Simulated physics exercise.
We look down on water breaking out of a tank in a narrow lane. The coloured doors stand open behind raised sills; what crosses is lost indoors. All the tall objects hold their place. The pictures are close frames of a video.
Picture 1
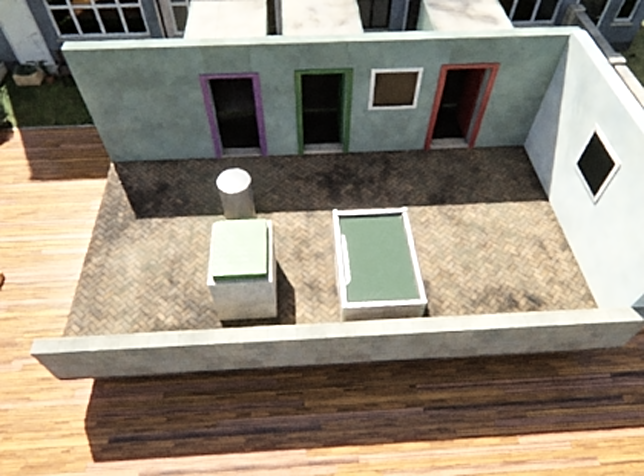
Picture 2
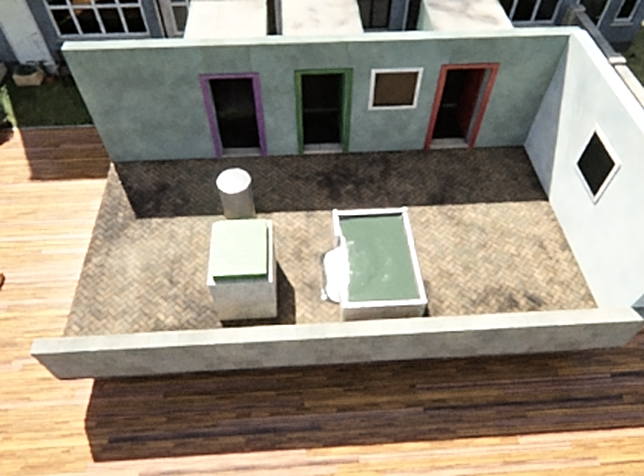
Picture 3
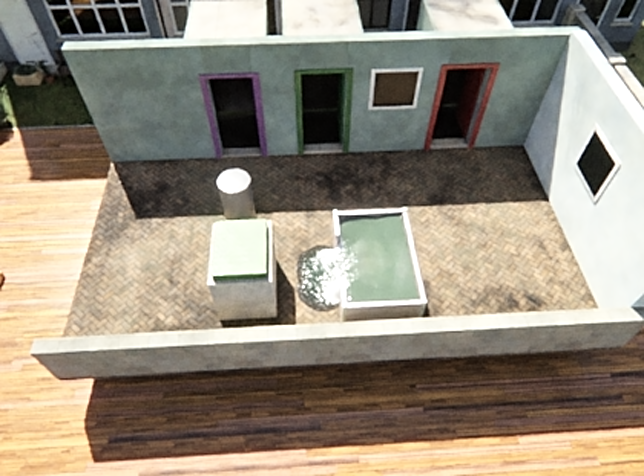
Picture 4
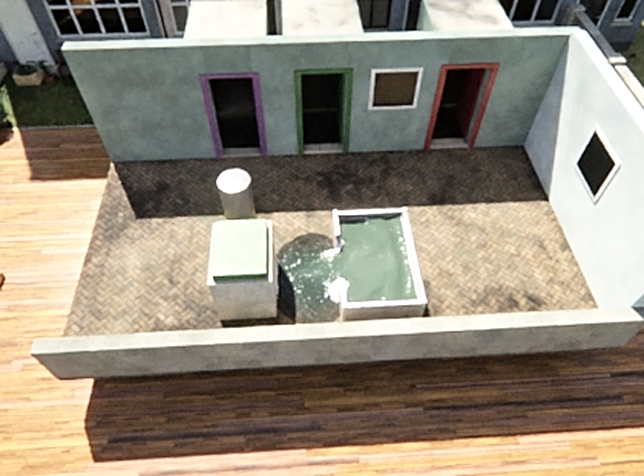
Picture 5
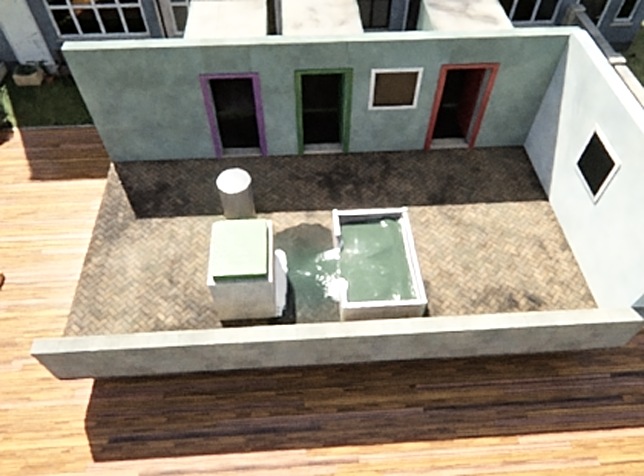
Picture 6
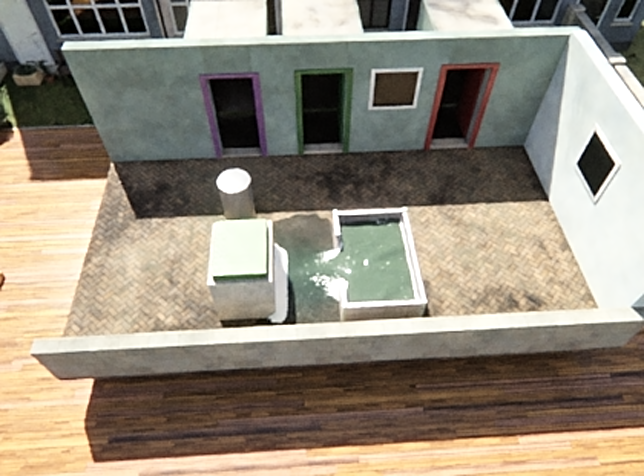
A walled yard with a brick-paved floor, seen from above at a fixed angle, sits on wooden planks. Purple, green and red-framed doorways and a small window line the pale green back wall, with a white cylinder and a green-topped block left of a white-rimmed tank of green water. Water bursts from the tank's left side, foams across the paving and spreads around the block, while the tall objects stay still.
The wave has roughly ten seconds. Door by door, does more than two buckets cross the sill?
One by one: The green door holds within the limit; the red door holds within the limit; the purple door floods.
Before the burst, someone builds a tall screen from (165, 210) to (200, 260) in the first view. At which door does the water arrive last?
It is the door marked red.
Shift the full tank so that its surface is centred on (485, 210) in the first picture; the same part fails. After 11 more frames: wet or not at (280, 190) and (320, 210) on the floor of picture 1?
As listed: Covered, flooded.
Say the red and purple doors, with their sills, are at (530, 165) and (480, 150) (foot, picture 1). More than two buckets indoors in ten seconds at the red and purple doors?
My reading: The red one lets less in, the purple one stays under.
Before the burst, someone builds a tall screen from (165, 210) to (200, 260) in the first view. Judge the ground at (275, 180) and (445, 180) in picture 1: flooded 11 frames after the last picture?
One after the other: Under water, no water.
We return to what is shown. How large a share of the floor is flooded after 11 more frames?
Some 25 per cent.
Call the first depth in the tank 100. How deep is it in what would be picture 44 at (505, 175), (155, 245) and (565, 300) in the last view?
Roughly 0, 2 and 6 per cent, in turn.
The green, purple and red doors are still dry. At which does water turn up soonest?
I say the one in purple.
A moment on, water covers 10 % of the floor; the green door not reached, the red door not reached, the purple door not reached.
Next, water covers 25 % of the floor; the green door not reached, the red door not reached, the purple door under two buckets in.
Then, water covers 40 % of the floor; the green door wet at the sill, nothing in, the red door not reached, the purple door over two buckets in.
Later, water covers 65 % of the floor; the green door wet at the sill, nothing in, the red door wet at the sill, nothing in, the purple door over two buckets in.
In the end, water covers 80 % of the floor; the green door wet at the sill, nothing in, the red door wet at the sill, nothing in, the purple door over two buckets in.
